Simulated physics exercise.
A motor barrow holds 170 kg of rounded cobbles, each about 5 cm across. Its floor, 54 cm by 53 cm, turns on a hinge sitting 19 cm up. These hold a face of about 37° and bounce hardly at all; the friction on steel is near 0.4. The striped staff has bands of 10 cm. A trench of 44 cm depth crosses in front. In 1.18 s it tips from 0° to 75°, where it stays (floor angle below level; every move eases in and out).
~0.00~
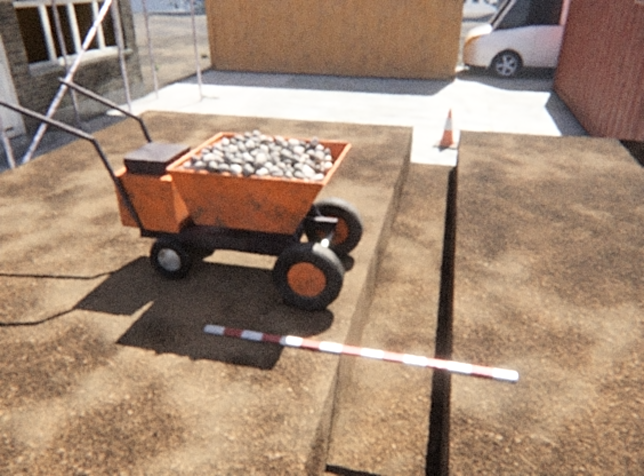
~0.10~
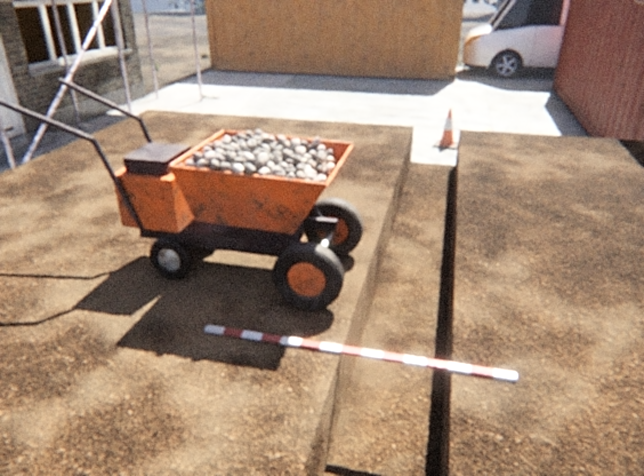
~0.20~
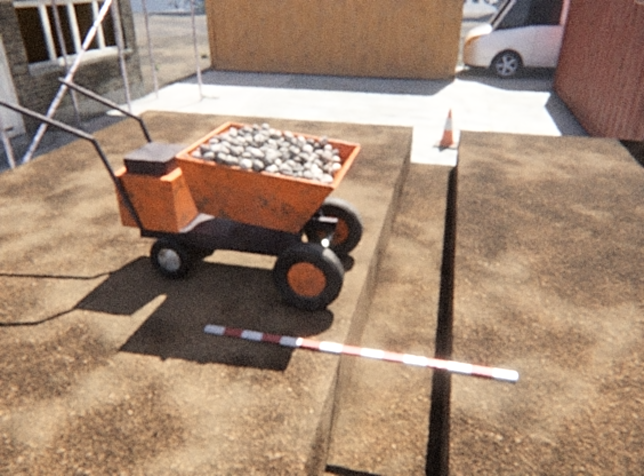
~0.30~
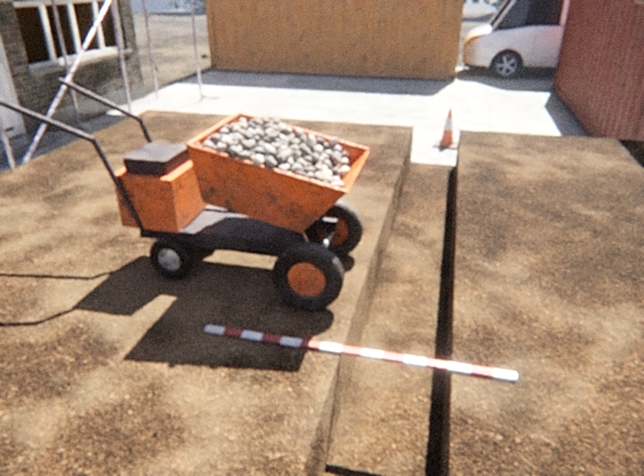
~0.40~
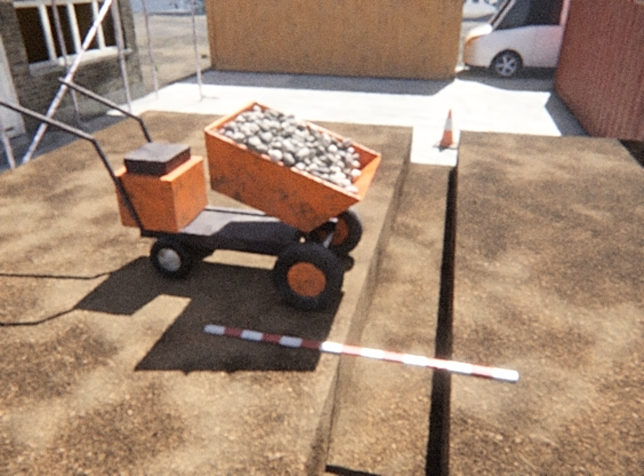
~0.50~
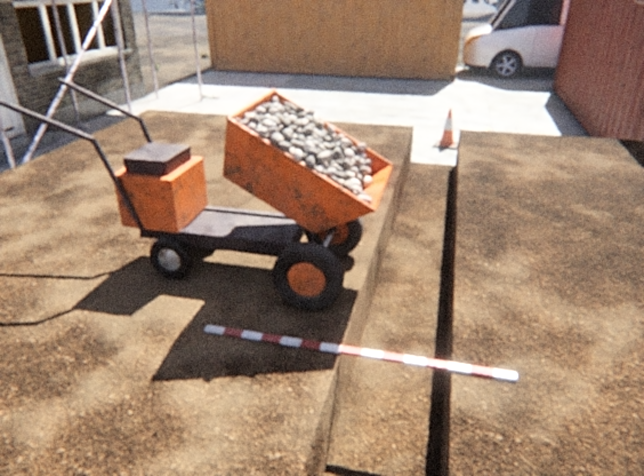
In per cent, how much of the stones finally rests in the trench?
Roughly 59 per cent of them.
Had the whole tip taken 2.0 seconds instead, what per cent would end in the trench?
That would give about 70 percent.
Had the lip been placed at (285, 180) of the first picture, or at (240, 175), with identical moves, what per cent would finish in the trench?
First some 95, then 95 per cent.
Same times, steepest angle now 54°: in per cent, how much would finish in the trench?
I'd expect around 30 in a hundred.
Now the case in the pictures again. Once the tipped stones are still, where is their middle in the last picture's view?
In the last view, about (442, 337).
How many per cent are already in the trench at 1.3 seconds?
Around 20 per cent of it, at that instant.
After 0.9 s the floor is at 63°; 99 % in the skip, 1 % in the trench; the foremost stones are at (425, 229).
After 1.3 s the floor is at 75°; 51 % in the skip, 20 % in the trench, 28 % past the trench; the foremost stones are at (539, 293).
After 1.6 s the floor is at 75°; 25 % in the skip, 34 % in the trench, 42 % past the trench; the foremost stones are at (641, 298).
After 3.6 s the floor is at 75°; 0 % in the skip, 59 % in the trench, 41 % past the trench; the foremost stones are past the picture's edge.
